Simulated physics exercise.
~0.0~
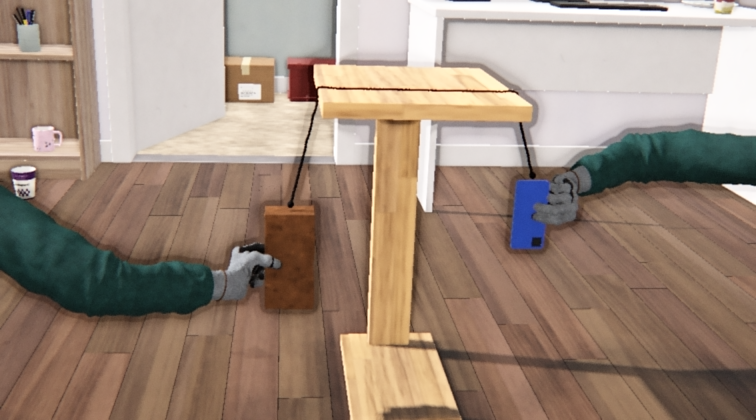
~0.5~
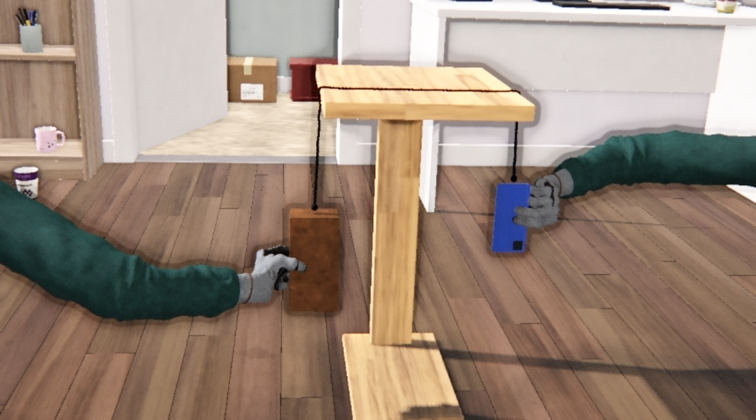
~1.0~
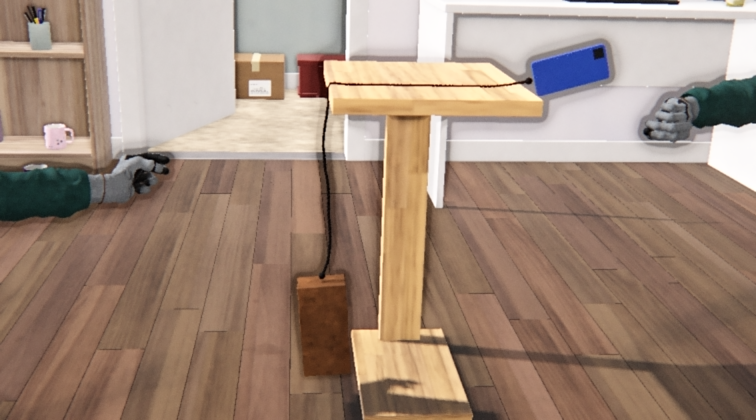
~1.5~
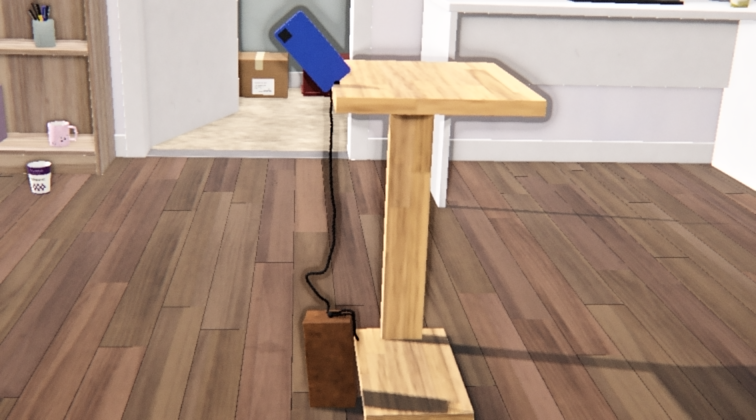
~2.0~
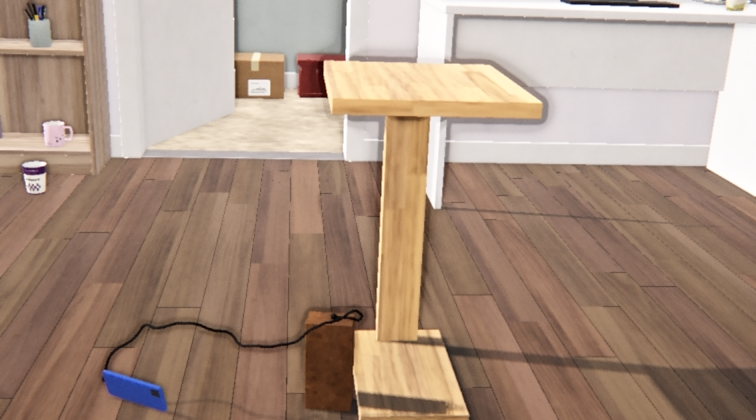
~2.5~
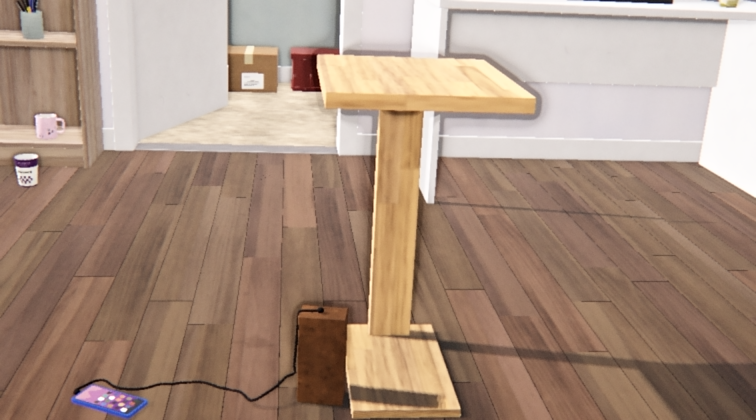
Gloved hands releasing a brick and blue phone strung over a wooden stand, the brick dropping and pulling both down left.
